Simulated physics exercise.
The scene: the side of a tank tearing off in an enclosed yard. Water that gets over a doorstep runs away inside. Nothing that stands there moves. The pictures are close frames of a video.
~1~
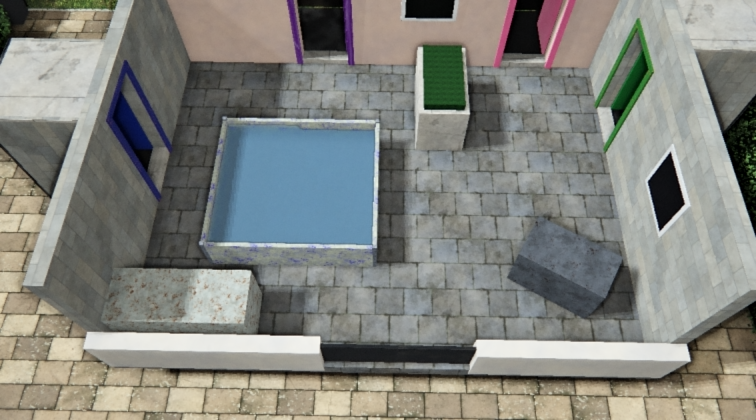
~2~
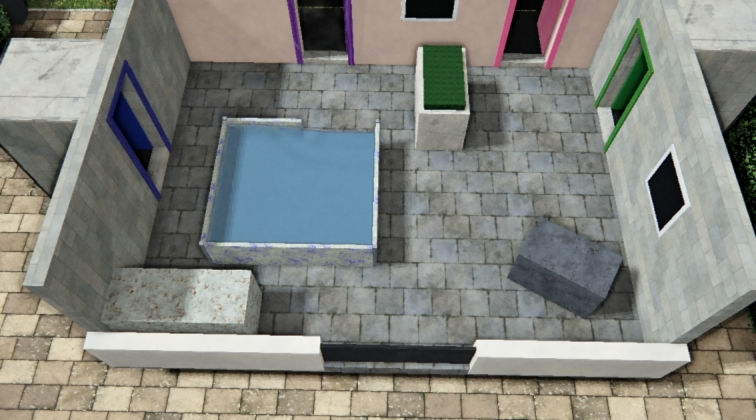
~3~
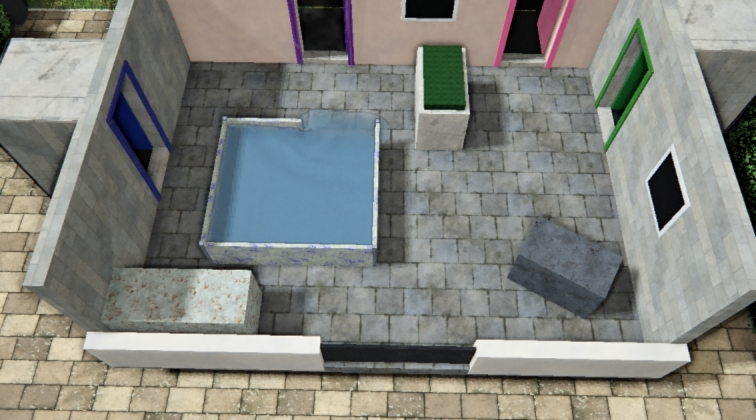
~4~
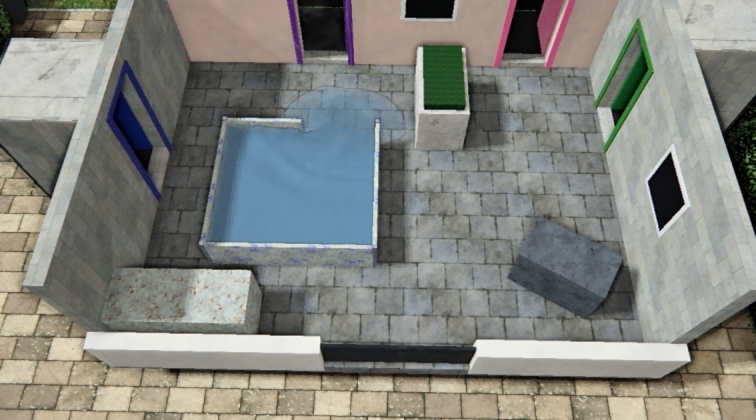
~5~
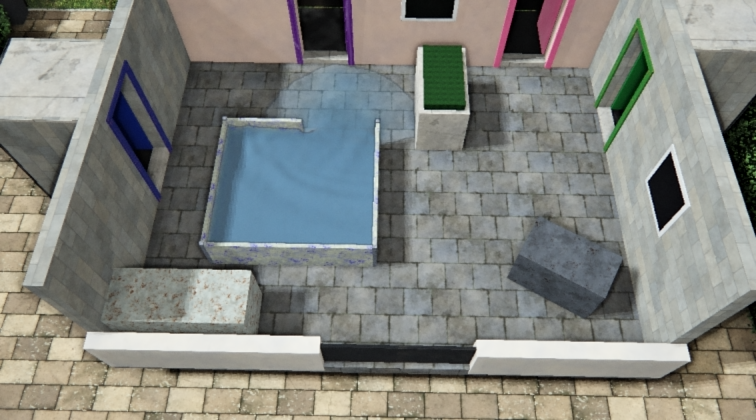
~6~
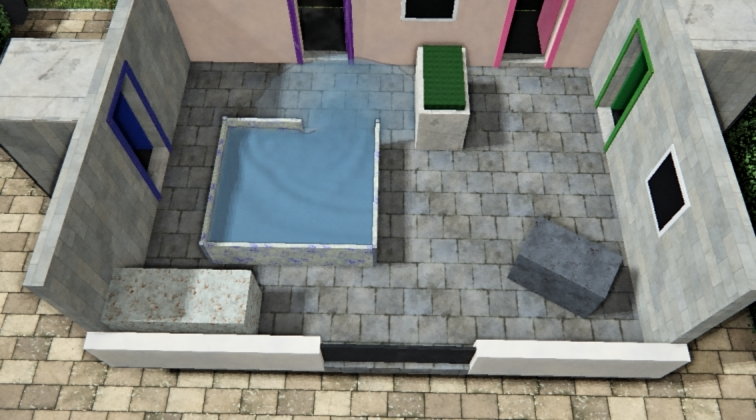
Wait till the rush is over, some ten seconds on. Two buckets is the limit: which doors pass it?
In the end: The pink door stays under that; the purple door takes more than that; the blue door stays under that; the green door takes more than that.
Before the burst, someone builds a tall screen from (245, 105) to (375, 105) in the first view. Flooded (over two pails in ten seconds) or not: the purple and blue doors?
My reading: The purple one lets more in, the blue one keeps below it.
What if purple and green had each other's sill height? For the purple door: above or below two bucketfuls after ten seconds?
Purple floods.
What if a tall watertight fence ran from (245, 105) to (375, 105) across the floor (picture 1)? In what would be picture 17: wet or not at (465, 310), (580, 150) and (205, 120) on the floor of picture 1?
In turn: Dry, not flooded, covered.
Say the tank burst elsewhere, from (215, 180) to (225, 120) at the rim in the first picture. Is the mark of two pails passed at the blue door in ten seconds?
Then: The blue door is over.
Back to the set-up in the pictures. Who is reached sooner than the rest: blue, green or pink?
That is the pink-painted one.
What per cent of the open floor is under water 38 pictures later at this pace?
I make it 75 per cent.
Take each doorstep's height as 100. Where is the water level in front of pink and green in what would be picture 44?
Near 40 and 170 in a hundred.
A moment on, water covers 15 % of the floor; the pink door not reached, the purple door over two buckets in, the blue door not reached, the green door not reached.
Next, water covers 25 % of the floor; the pink door wet at the sill, nothing in, the purple door far over two buckets in, the blue door not reached, the green door not reached.
Then, water covers 40 % of the floor; the pink door wet at the sill, nothing in, the purple door far over two buckets in, the blue door wet at the sill, nothing in, the green door under two buckets in.
Later, water covers 75 % of the floor; the pink door wet at the sill, nothing in, the purple door far over two buckets in, the blue door wet at the sill, nothing in, the green door over two buckets in.
In the end, water covers 95 % of the floor; the pink door wet at the sill, nothing in, the purple door far over two buckets in, the blue door wet at the sill, nothing in, the green door over two buckets in.
